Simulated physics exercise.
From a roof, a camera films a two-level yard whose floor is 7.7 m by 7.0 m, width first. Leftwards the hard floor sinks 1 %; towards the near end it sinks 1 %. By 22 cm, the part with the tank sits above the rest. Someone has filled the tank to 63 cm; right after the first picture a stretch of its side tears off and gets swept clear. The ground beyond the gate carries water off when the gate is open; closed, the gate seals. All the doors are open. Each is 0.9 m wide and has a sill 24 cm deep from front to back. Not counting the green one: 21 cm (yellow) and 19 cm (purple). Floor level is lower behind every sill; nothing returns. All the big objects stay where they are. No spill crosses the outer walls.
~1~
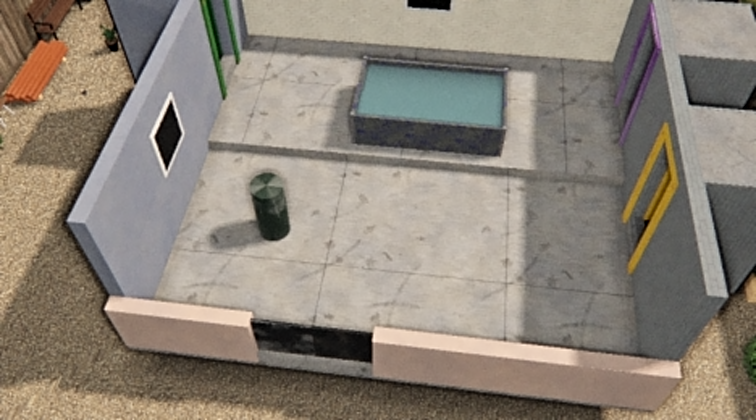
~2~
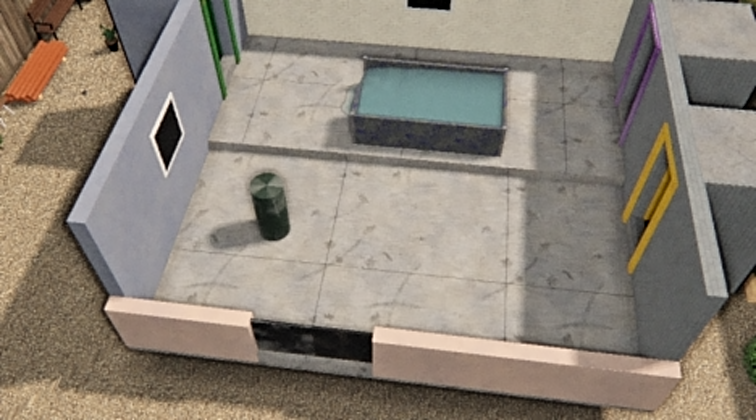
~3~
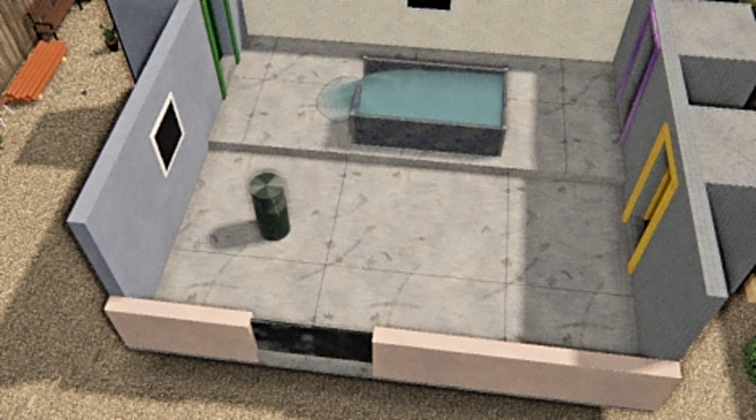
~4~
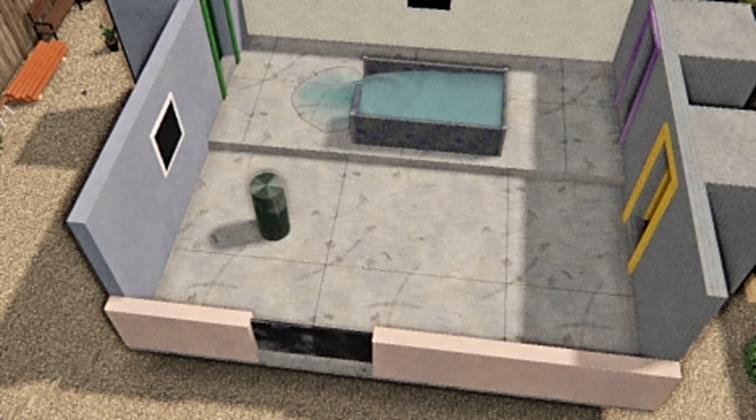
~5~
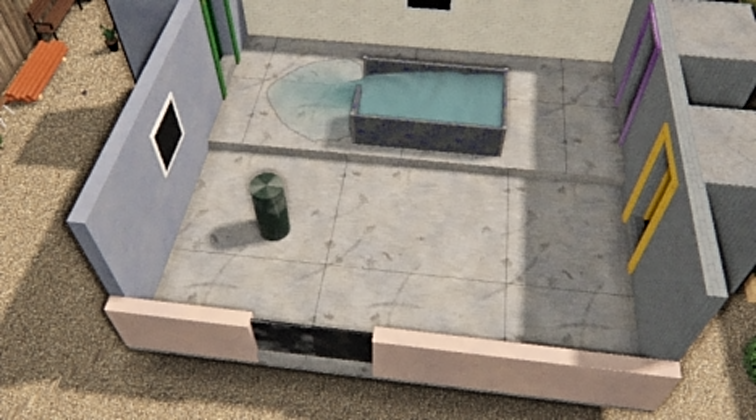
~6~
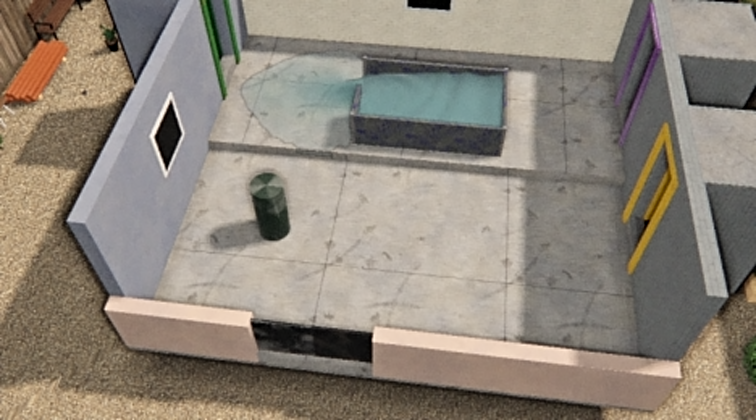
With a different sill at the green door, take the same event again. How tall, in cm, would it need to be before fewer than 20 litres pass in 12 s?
I would say roughly 23 cm.
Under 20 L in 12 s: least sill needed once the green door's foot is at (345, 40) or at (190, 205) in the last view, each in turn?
About 8.5 and 5.5 cm.
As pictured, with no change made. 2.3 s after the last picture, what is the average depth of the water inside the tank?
On average, around 36 cm.
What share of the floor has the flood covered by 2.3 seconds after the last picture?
Near 25 per cent of the open floor.
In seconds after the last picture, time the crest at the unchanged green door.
The level tops out around 1.8 s.
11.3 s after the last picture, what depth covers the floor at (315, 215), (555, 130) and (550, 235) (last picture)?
Depth: About 3, 2, 2 cm.
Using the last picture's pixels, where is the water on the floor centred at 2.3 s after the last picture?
The centre of all the water is around (360, 112).
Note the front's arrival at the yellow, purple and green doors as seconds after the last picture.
Yellow 10.0 s, purple 8.0 s, green 0.1 s.
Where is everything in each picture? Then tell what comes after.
In the first frame, the tank at (431, 95) is whole and still, 63 cm deep; the green door at (222, 40) is dry.
In the second frame, the front is at (346, 111), 0.3 m from the gap at (364, 90); 0.2 m2 of floor is wet, 63 cm left at the back.
In the third frame, water pours out at (364, 92) and has run 0.8 m, to (321, 102); about 9 cm deep outside, 63 cm at the back.
In the fourth frame, water pours out at (364, 93) and has run 1.4 m, to (295, 96); about 6 cm deep outside, 63 cm at the back.
In the fifth frame, water pours out at (364, 93) and has run 1.9 m, to (271, 96); about 4 cm deep outside, 63 cm at the back.
In the sixth frame, the front is at (245, 92), 2.4 m from the gap at (364, 92); 4.0 m2 of floor is wet, 63 cm left at the back; 0.4 m in a straight line remain to the green door at (222, 40).
Then, 0.7 s after the last picture water covers 15 % of the floor, deepest (32 cm) near (353, 94); 24 cm at the green door, 0 litres in over its 26 cm sill.
Then, 2.3 s after the last picture water covers 25 % of the floor, deepest (28 cm) near (232, 78); 27 cm at the green door, 2 litres in over its 26 cm sill.
Then, 11.3 s after the last picture water covers 90 % of the floor, deepest (14 cm) near (144, 327); 9 cm at the green door, 4 litres in over its 26 cm sill.
At the green door as built, the water peaked near 28 cm, 1.7 s after the last picture.
Run again over the same 12 s with other heights there, 64 litres in over 18.5 cm, 7 litres over 25 cm. The limit of 20 litres is kept from about 23 cm up.
